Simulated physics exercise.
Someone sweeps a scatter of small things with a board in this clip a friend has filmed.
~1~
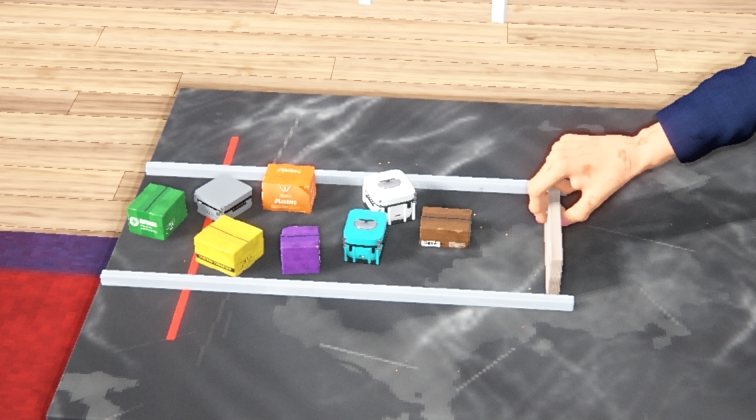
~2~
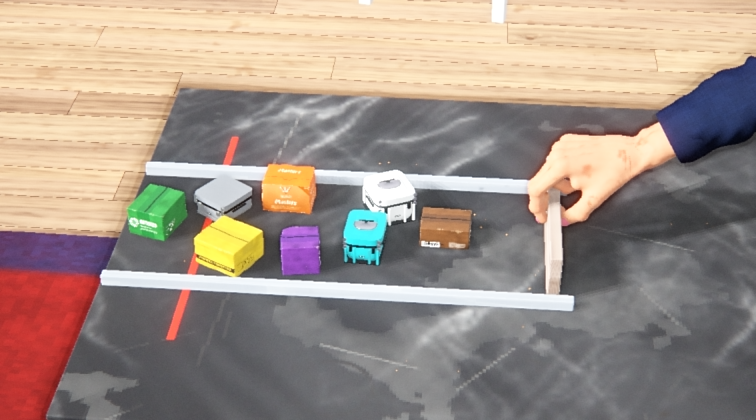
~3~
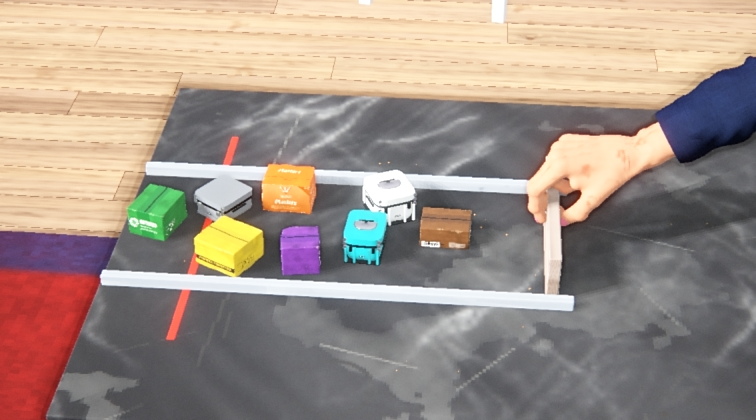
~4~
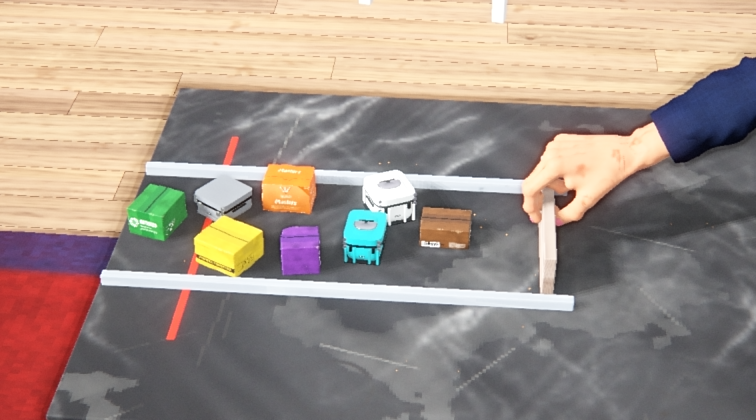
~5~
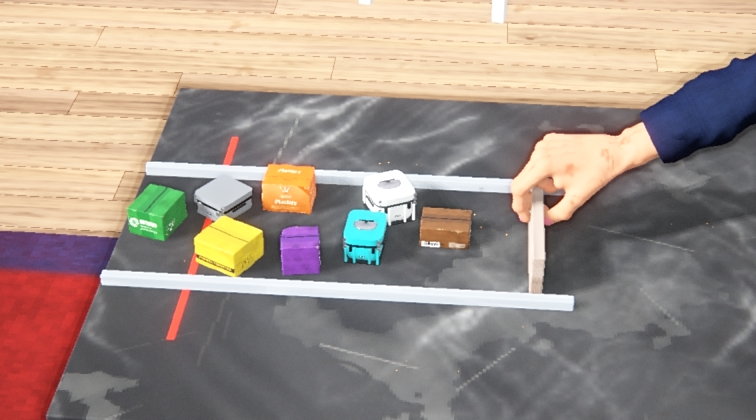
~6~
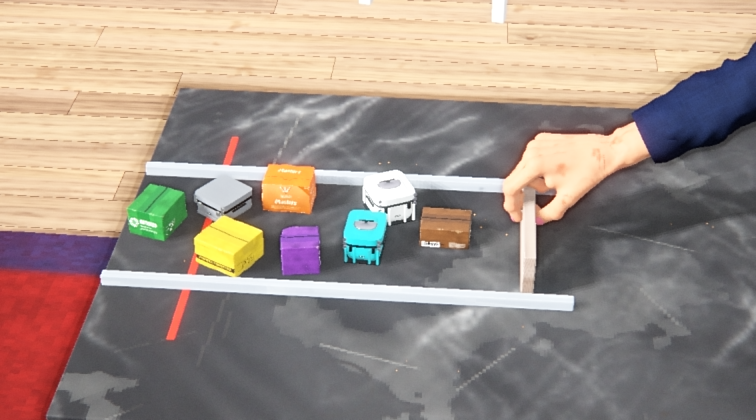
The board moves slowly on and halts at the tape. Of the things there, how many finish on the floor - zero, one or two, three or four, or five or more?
One or two finish on the floor.
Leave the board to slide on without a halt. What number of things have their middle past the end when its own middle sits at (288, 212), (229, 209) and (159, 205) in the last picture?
Taking the places in turn, the counts are 0, 1 and 4.
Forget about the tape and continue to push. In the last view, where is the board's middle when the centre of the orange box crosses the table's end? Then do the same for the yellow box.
Points: About (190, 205) and about (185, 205).
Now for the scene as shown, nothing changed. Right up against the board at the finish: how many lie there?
The count in contact is 4.
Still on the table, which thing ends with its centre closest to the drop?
Answer: The green box.
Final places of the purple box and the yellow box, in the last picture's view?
The first one ends at (174, 257), the second at (132, 254).
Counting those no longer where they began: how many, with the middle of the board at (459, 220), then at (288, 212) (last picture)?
In order, the tallies are 1 and 8.
Soon after, none off yet; green box at rest near (157, 212); grey case at rest near (224, 201); yellow box at rest near (229, 246).
In the end, the number that fall off is one or two; gone, grey case.
